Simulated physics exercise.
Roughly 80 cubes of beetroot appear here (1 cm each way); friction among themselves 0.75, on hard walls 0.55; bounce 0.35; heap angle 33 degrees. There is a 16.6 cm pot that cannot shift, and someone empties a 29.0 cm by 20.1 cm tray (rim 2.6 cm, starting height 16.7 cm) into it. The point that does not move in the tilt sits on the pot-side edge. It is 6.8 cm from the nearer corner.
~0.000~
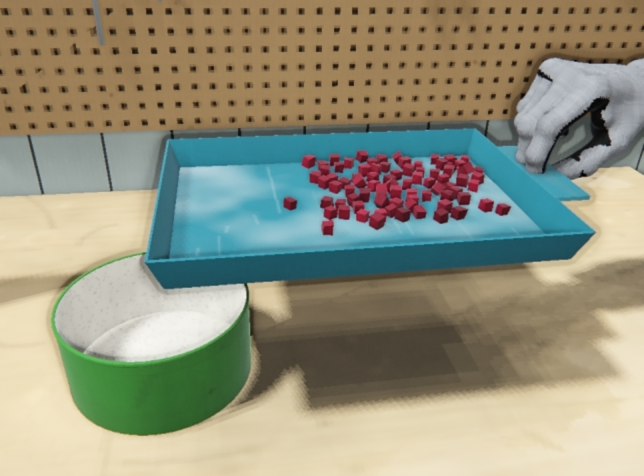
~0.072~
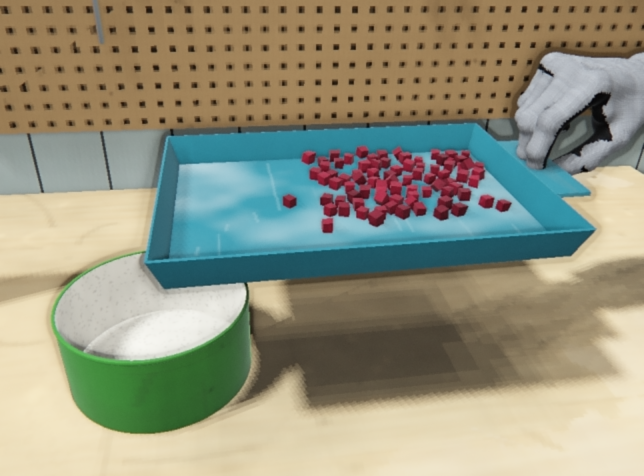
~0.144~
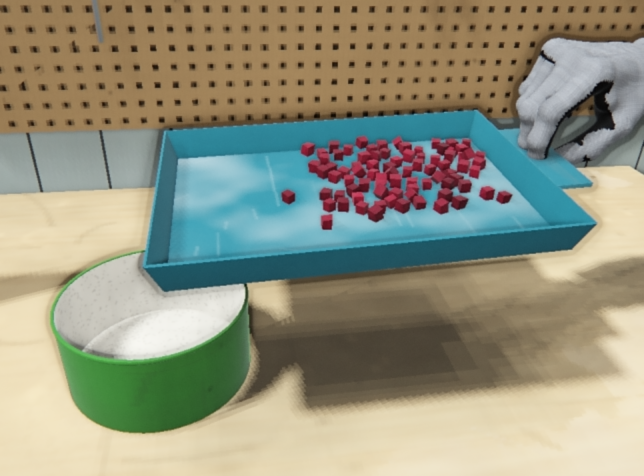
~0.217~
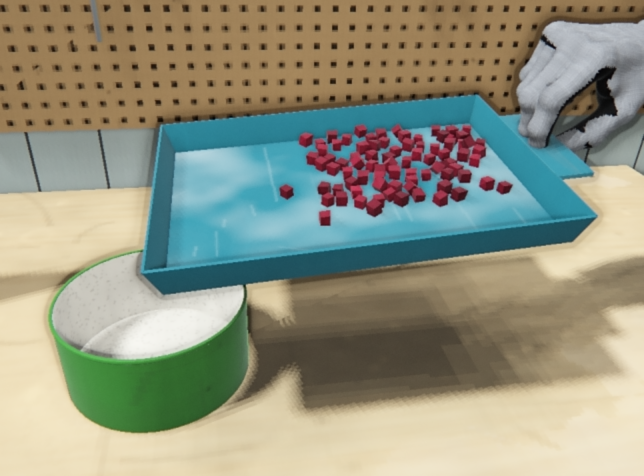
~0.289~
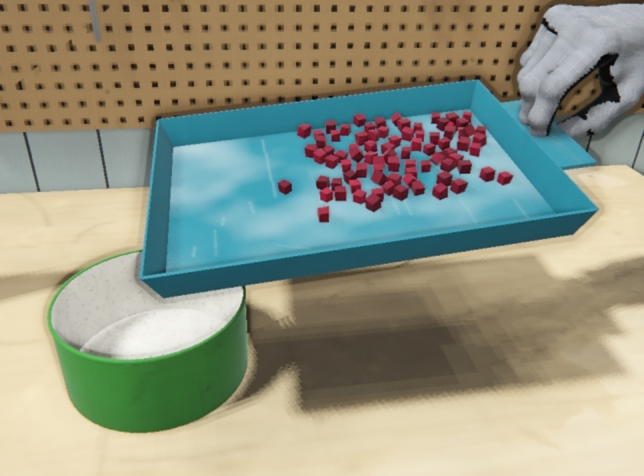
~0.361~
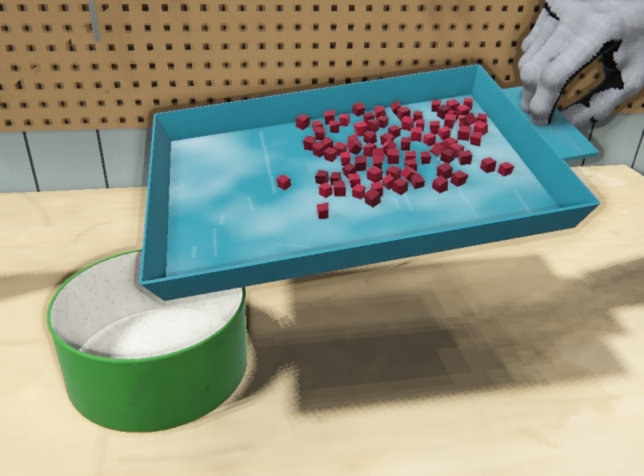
A grey-gloved hand at the upper right holds a blue tray above a pale wooden worktop, seen from the front and slightly above, with a brown pegboard behind. Small dark red cubes lie scattered across the tray's middle and right, and a green pot with a whitish inside stands at lower left. The hand raises the tray's right side, tilting it gently leftward, while the cubes barely shift on it and the camera stays still.
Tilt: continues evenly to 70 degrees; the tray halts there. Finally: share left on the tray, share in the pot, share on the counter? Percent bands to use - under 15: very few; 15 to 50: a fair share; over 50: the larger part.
Tray - the larger part, pot - very few, counter - a fair share.
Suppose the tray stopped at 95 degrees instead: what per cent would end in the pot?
Share in the pot: Around 0 %.
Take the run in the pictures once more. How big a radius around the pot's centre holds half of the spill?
That comes to near 20 cm.
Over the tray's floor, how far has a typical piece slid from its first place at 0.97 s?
7 cm.
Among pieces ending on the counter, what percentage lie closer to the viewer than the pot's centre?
Share: Some 100 %.
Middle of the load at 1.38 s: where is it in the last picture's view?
The middle of the load should be at about (214, 297) by then.
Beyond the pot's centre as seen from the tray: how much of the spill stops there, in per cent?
Some 70 per cent.
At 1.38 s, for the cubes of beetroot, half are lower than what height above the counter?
Roughly 16 cm above the counter.
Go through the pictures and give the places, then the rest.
Tray tilt 0 degrees, front corners at (160, 254) and (579, 227); middle of the pieces at (391, 186); pot at (154, 299), in the first frame.
Tray tilt 1 degrees, front corners at (160, 254) and (580, 224); middle of the pieces at (392, 182), in the second frame.
Tray tilt 4 degrees, front corners at (158, 258) and (580, 218), lowest corner left front; middle of the pieces at (391, 174), in the third frame.
Tray tilt 7 degrees, front corners at (156, 263) and (581, 211), lowest corner left front; middle of the pieces at (390, 165), in the fourth frame.
Tray tilt 10 degrees, front corners at (154, 268) and (581, 204), lowest corner left front; middle of the pieces at (389, 157), in the fifth frame.
Tray tilt 13 degrees, front corners at (154, 272) and (583, 198), lowest corner left front; middle of the pieces at (389, 148); pot at (150, 296). The tray's pace is about 45 degrees a second, in the sixth frame.
After 0.97 s, tilt 40 degrees; the tray holds 100 %, the pot 0 %.
After 1.38 s, tilt 58 degrees; the tray holds 75 %, the pot 0 %.
After 1.87 s, tilt 70 degrees; the tray holds 70 %, the pot 0 %.
By 2.7 s all is still; tray 70 %, pot 0 %, counter 30 %.
